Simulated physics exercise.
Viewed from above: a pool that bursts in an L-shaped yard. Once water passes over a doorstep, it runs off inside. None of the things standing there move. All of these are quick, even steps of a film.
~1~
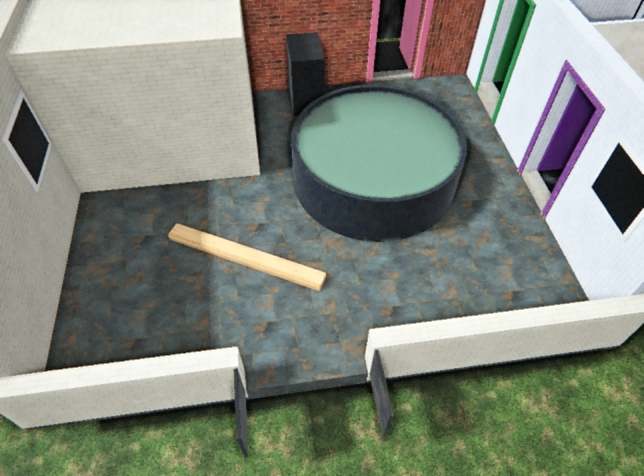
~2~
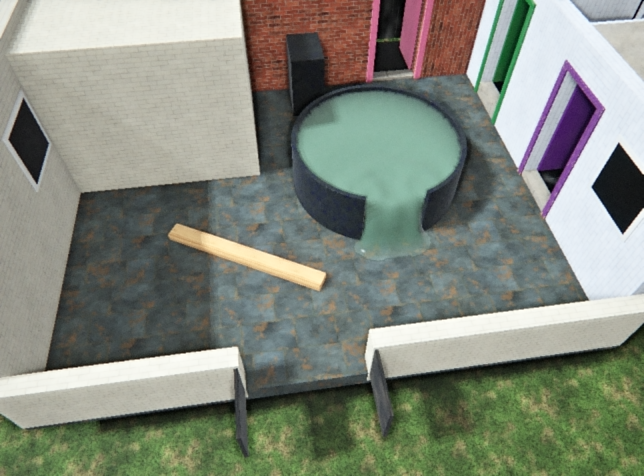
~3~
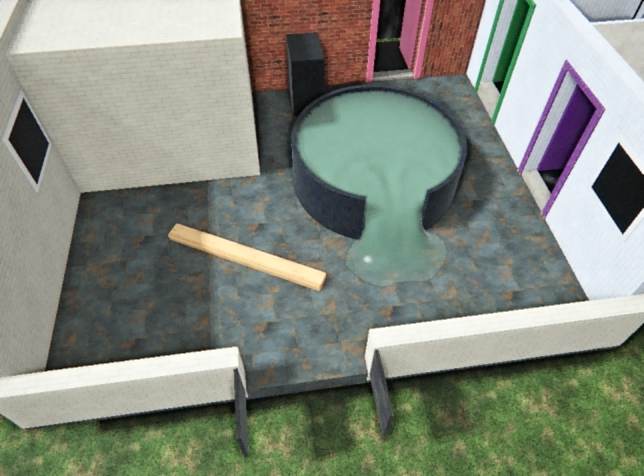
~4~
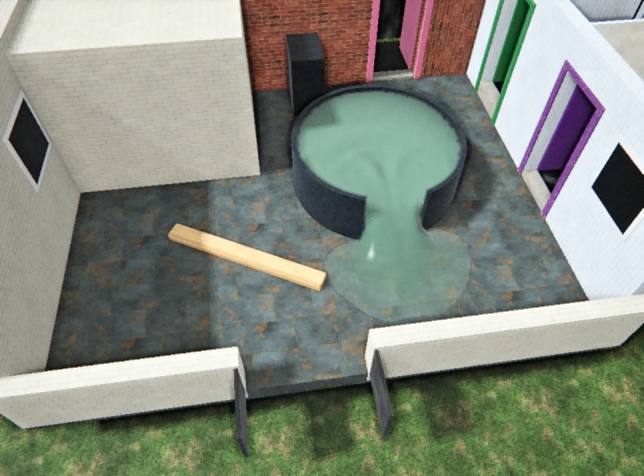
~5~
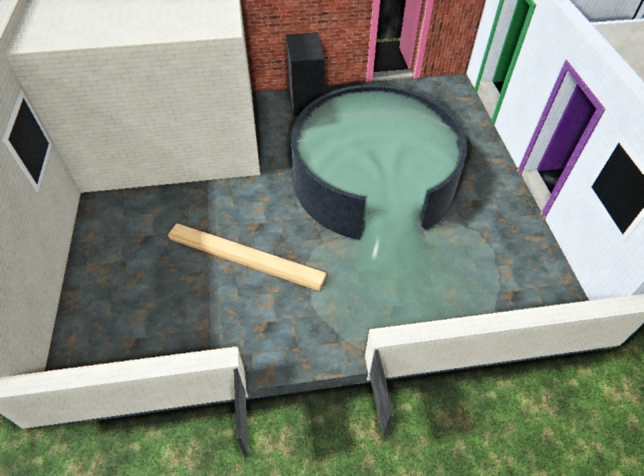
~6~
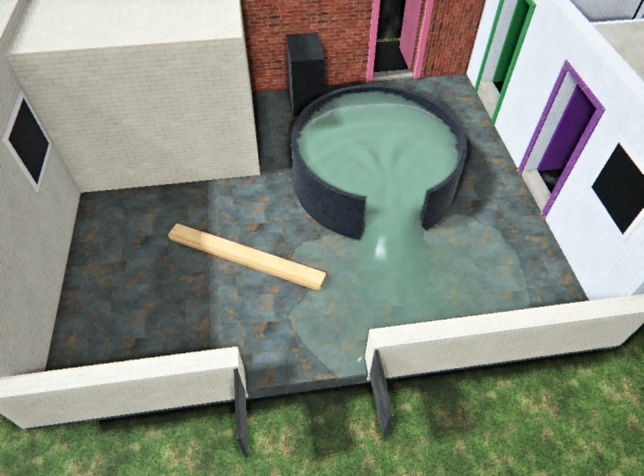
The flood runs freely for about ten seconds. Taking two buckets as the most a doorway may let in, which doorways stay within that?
Result: The green door never exceeds two buckets; the purple door never exceeds two buckets; the pink door exceeds two buckets.
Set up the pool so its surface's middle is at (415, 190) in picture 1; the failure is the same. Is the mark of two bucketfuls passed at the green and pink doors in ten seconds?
The green door falls short, while the pink door exceeds the limit.
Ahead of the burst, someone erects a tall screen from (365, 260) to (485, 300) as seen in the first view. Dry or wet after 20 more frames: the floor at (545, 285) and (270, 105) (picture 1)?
Result by location - first soaked, second parched.
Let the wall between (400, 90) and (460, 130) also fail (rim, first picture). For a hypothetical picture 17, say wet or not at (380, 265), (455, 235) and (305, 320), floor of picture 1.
The three spots, in order, are spared, inundated and spared.
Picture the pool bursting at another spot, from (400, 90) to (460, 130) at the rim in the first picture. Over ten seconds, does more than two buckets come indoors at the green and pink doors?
My reading: Green is over; pink lets more in.
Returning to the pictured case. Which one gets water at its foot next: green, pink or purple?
I'd say the one in purple.
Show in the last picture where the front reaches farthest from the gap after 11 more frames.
I'd point to (128, 388).
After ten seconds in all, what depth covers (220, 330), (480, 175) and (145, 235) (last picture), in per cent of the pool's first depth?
2, 10 and 8 in a hundred, in turn.
A moment on, water covers 25 % of the floor; the green door not reached, the purple door not reached, the pink door not reached.
Next, water covers 30 % of the floor; the green door not reached, the purple door not reached, the pink door not reached.
Then, water covers 55 % of the floor; the green door wet at the sill, nothing in, the purple door wet at the sill, nothing in, the pink door not reached.
Later, water covers 80 % of the floor; the green door wet at the sill, nothing in, the purple door wet at the sill, nothing in, the pink door over two buckets in.
In the end, water covers 95 % of the floor; the green door wet at the sill, nothing in, the purple door wet at the sill, nothing in, the pink door far over two buckets in.
